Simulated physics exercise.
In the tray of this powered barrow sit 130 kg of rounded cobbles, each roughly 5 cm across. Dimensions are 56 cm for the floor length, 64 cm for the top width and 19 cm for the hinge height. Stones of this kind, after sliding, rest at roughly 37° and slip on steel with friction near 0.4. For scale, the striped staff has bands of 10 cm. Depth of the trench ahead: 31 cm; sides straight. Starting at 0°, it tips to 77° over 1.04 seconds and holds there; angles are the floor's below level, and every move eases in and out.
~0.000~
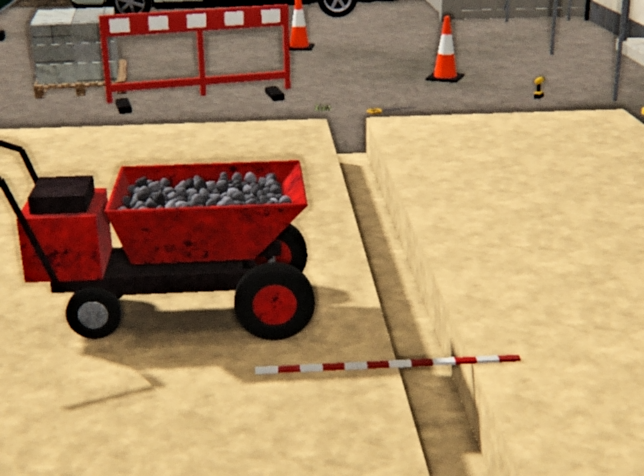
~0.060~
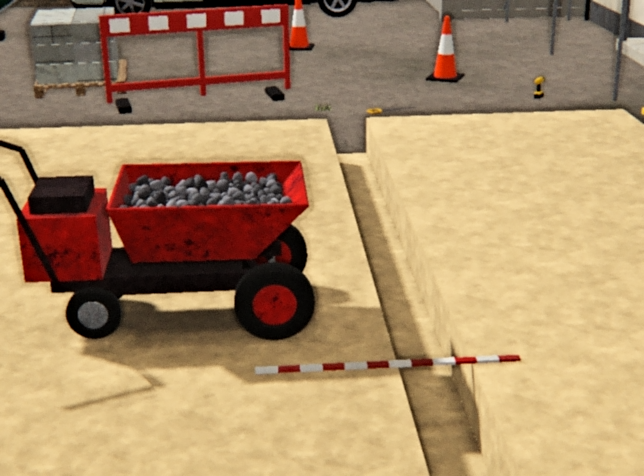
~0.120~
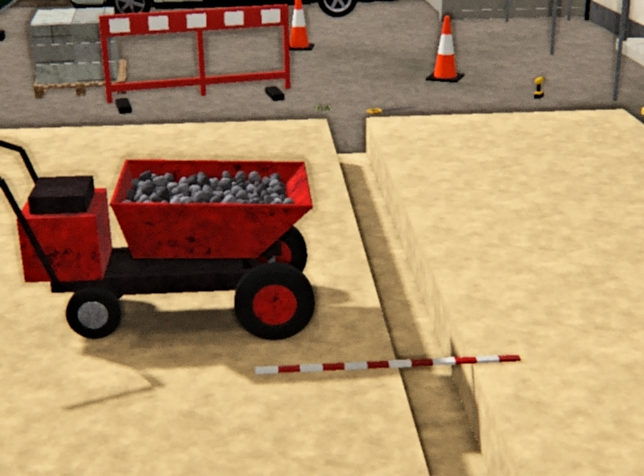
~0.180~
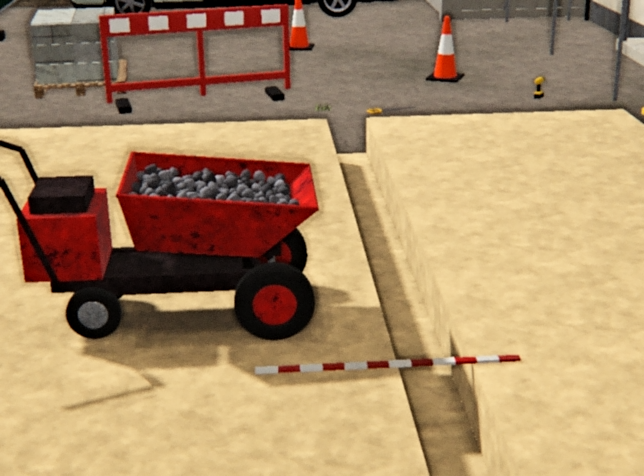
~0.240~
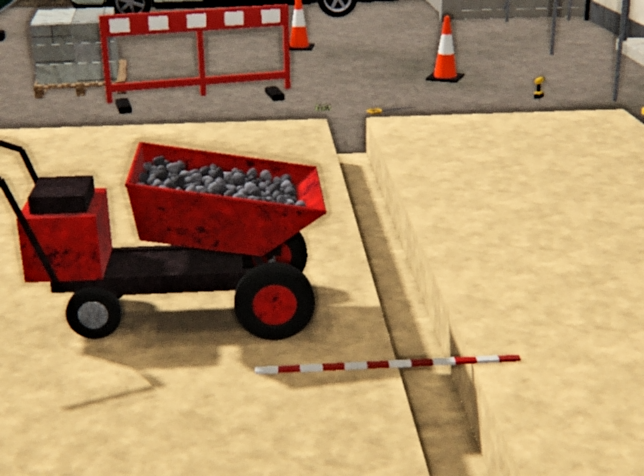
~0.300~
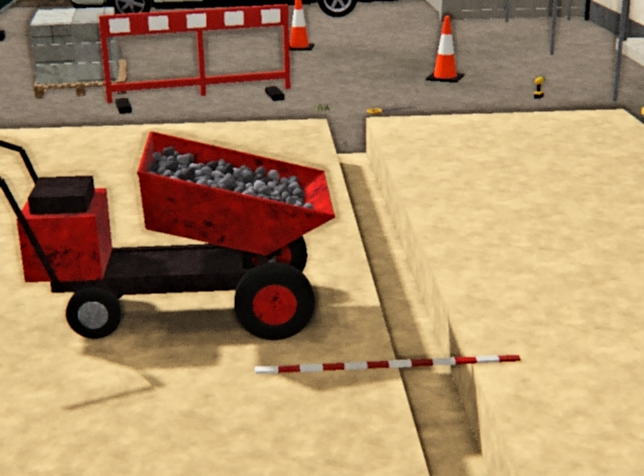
On a sandy work site with a narrow trench, a red powered barrow loaded with grey rounded stones stands still beside a red-and-white striped staff, while its tray slowly tilts, the left end rising and the right lip leaning toward the trench.
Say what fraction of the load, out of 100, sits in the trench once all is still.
About 93 out of 100.
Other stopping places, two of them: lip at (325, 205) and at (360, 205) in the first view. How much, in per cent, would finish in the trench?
I'd expect close to 75 per cent at the first and 30 per cent at the second.
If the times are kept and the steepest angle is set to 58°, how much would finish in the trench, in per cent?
About 80%.
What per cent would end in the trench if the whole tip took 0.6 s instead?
About 75%.
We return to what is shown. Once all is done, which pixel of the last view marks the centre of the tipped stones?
Somewhere around (420, 344) in the last picture.
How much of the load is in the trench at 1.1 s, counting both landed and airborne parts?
Some 55 per cent of the load by that point.
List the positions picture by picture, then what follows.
The first picture shows lip at (307, 205), floor tilted 0°, highest stones at (191, 188).
In the second picture, the tray is at 1°, its lip at (308, 206); the top of the load is at (192, 187); the stones move at 0.2 m/s on average.
The third picture shows lip at (312, 207), floor tilted 3°, highest stones at (184, 183); the stones move at 0.4 m/s on average.
In the fourth picture, the tray is at 6°, its lip at (318, 209); the top of the load is at (173, 178); the stones move at 0.6 m/s on average.
In the fifth picture, the tray is at 10°, its lip at (326, 212); the top of the load is at (165, 169); the stones move at 0.7 m/s on average.
In the sixth picture, the tray is at 16°, its lip at (335, 217); the top of the load is at (167, 160); the stones move at 0.8 m/s on average.
After 0.8 s the floor is at 65°; 100 % in the tray; the foremost stones are at (382, 261).
After 1.1 s the floor is at 77°; 43 % in the tray, 56 % in the trench, 1 % past the trench; the foremost stones are at (464, 304).
After 1.5 s the floor is at 77°; 6 % in the tray, 87 % in the trench, 7 % past the trench; the foremost stones are at (552, 294).
After 3.4 s the floor is at 77°; 0 % in the tray, 93 % in the trench, 7 % past the trench; the foremost stones are at (621, 280).
